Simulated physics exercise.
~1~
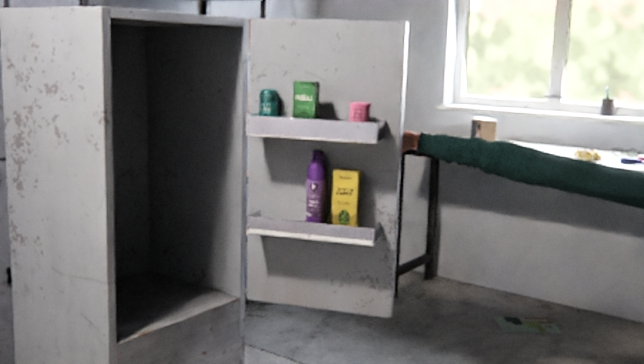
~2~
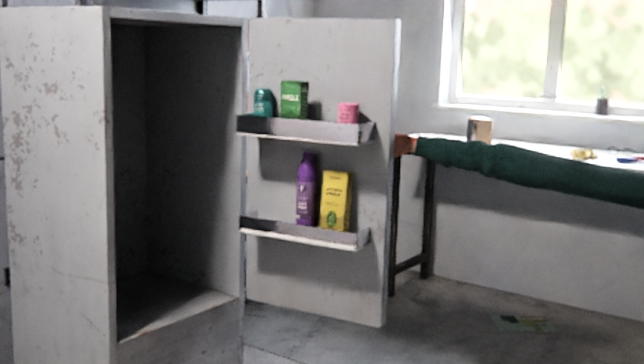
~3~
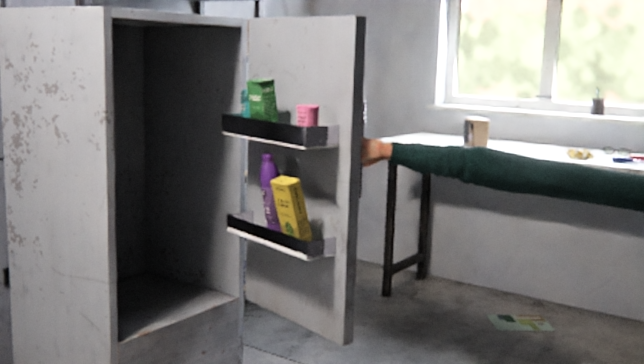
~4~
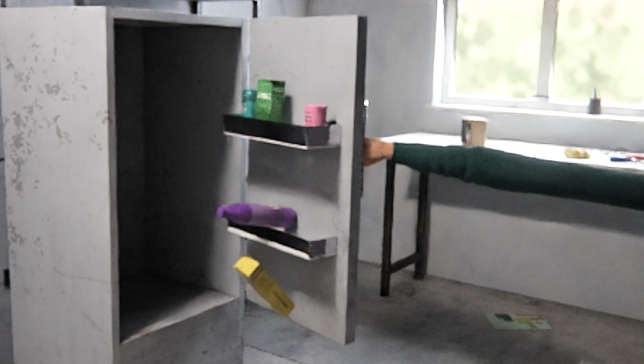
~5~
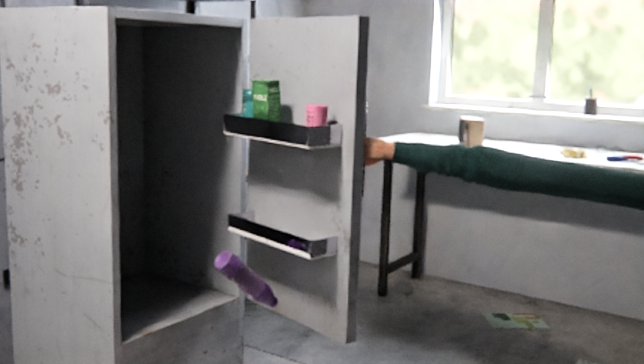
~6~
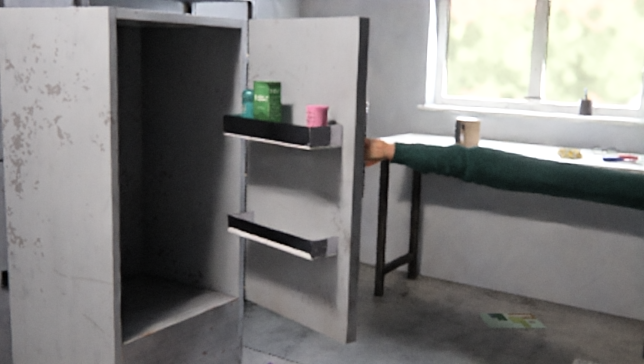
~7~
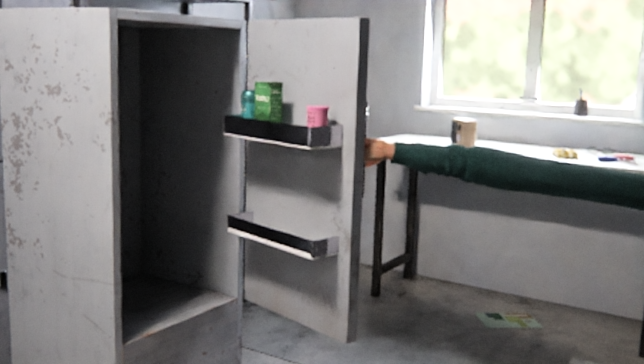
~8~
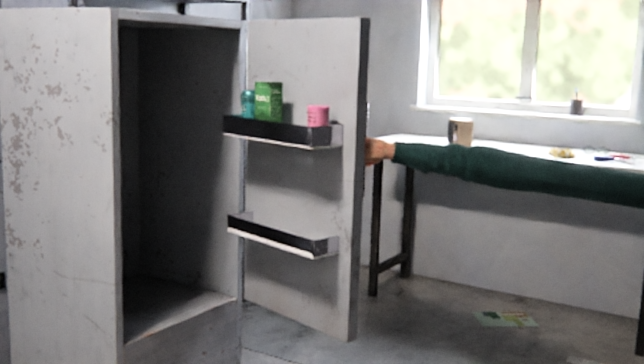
In a grey room with a table by a window, a green-sleeved arm swings a locker door leftward until it stops, still open; the yellow carton and purple bottle topple off the lower rack and drop from view, while the three upper-rack items remain upright.
